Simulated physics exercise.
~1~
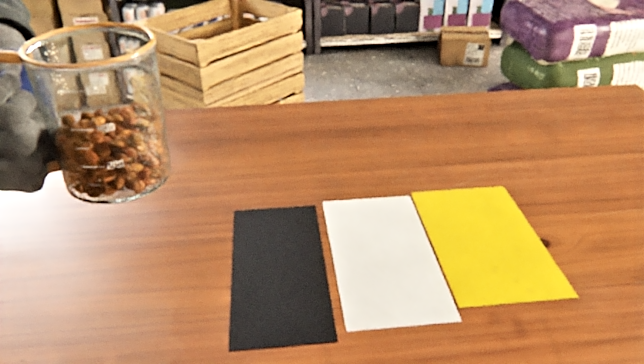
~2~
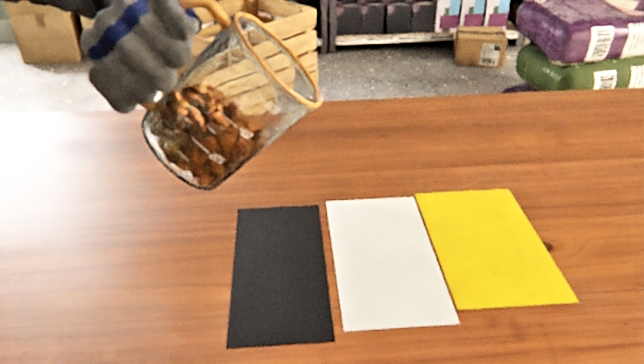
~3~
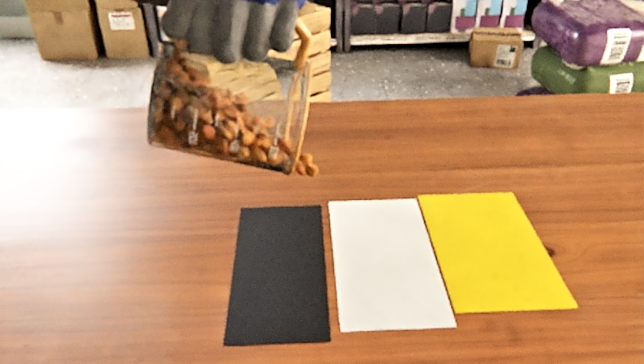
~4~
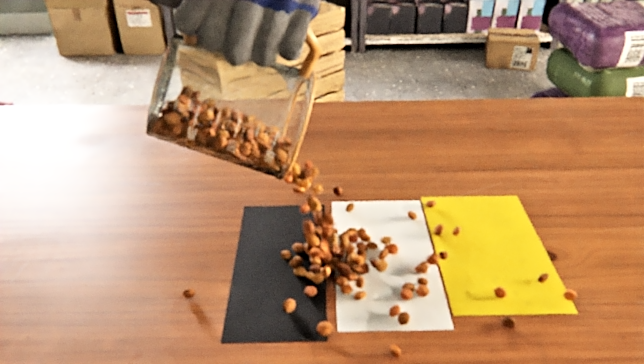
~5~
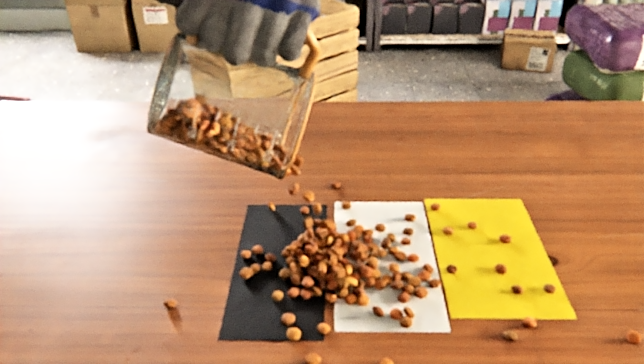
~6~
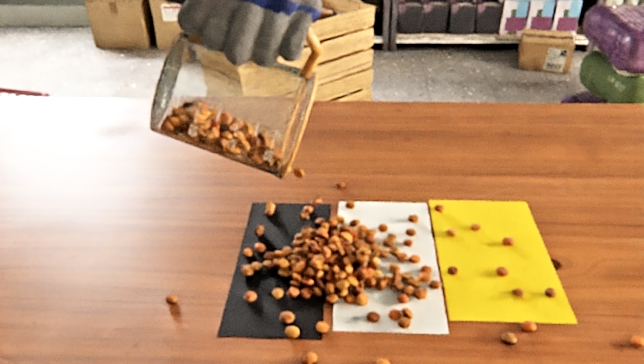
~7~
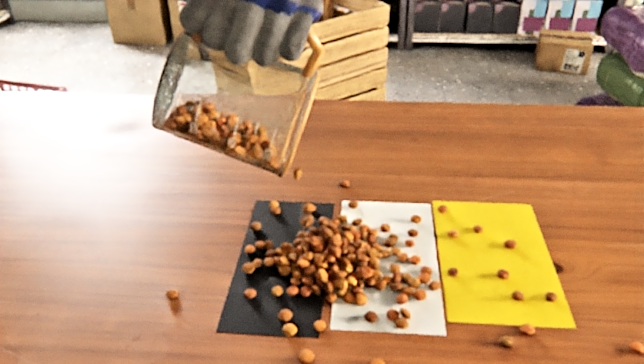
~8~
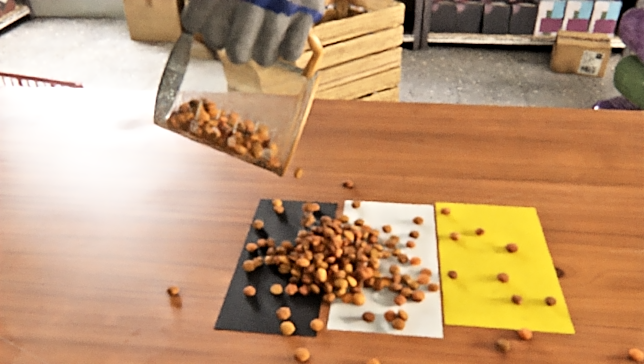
A gloved hand tips a glass jug, spilling brown kibble mostly across black and white mats.
